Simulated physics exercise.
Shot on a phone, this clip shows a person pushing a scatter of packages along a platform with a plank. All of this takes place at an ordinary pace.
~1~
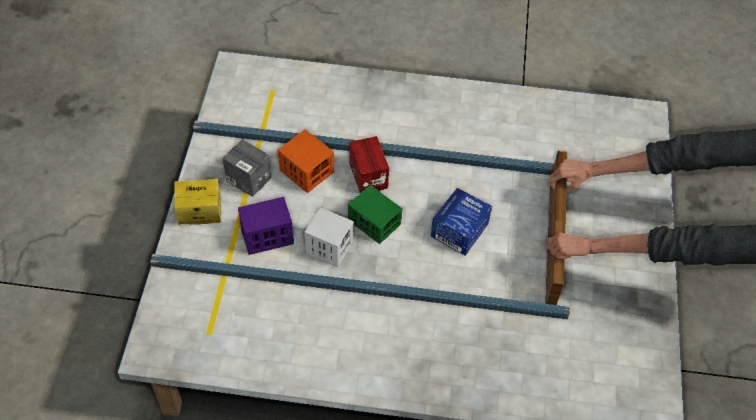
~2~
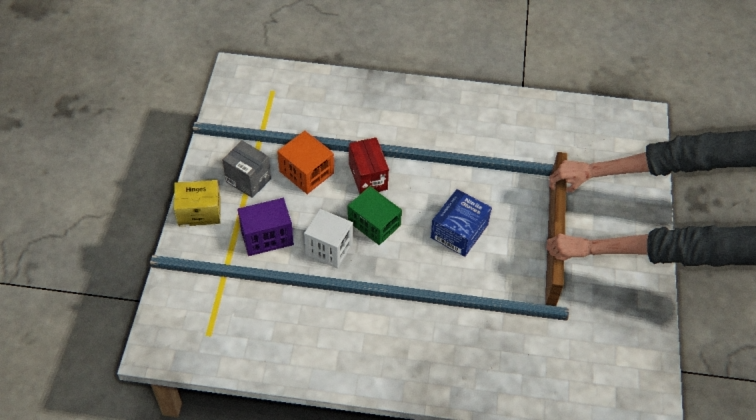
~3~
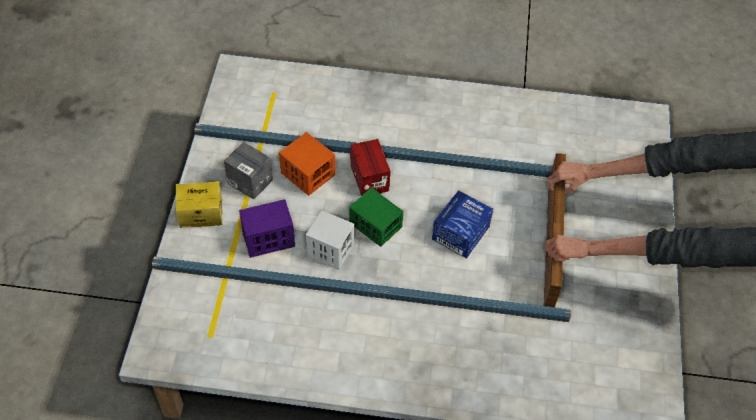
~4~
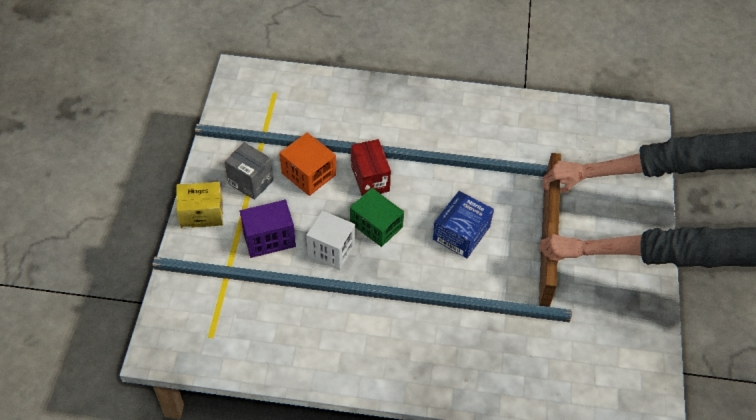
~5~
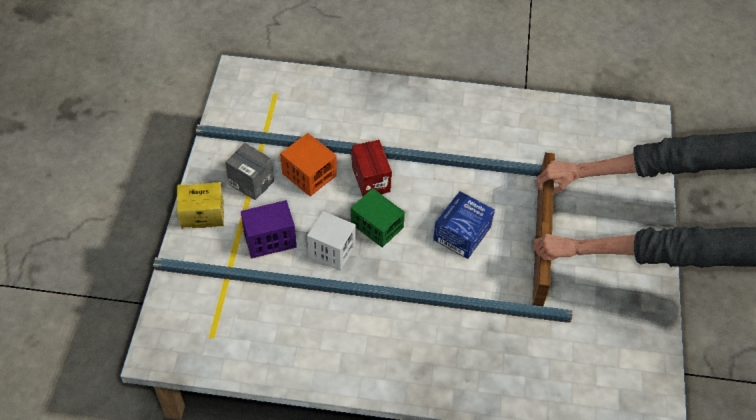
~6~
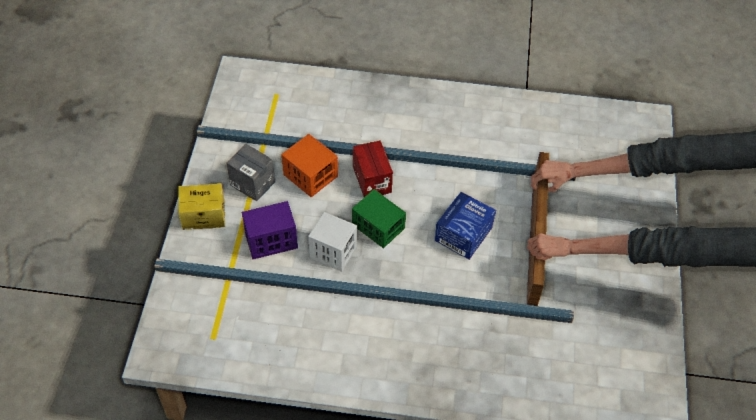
We see two hands gripping a wooden plank at the right of a platform scattered with eight colourful boxes and crates; the hands slide the plank slightly left between two rails, while the packages stay essentially still.
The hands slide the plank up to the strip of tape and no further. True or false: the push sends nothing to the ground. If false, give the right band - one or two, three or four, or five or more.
False, one or two.
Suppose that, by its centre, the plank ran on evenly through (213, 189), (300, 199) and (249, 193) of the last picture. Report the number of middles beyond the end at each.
5, 0 and 2.
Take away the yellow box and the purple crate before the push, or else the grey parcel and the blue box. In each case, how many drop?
Count: 1 (first case); 0 (second).
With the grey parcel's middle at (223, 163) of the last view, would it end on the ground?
In this case the grey parcel does not stay.
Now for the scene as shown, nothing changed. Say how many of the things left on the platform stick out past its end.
The total would be 2.
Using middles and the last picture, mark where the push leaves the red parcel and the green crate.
In the last picture the red parcel sits around (244, 152) and the green crate around (186, 193).
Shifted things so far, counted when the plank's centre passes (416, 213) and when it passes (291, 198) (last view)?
The number moved is 2 and then 8.
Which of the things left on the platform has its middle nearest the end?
The green crate winds up nearest.
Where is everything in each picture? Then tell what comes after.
The first frame shows yellow box (198, 202); grey parcel (248, 168); purple crate (266, 226); plank (557, 227); tape (244, 202).
The second frame shows grey parcel (247, 169); red parcel (369, 167).
The third frame shows purple crate (267, 229); green crate (376, 217).
The fourth frame shows yellow box (200, 205); blue box (463, 224).
The fifth frame shows grey parcel (250, 172); white crate (332, 241).
The sixth frame shows yellow box (202, 207); grey parcel (251, 173); purple crate (270, 230); plank (538, 228); tape (248, 206).
A little later, none off yet; yellow box at rest near (202, 207); grey parcel at rest near (251, 173); purple crate at rest near (270, 230).
Next, none off yet; yellow box at rest near (202, 207); grey parcel at rest near (251, 173); purple crate shifted a little near (250, 233).
When it is over, the number that fall off is one or two; down, grey parcel and yellow box.
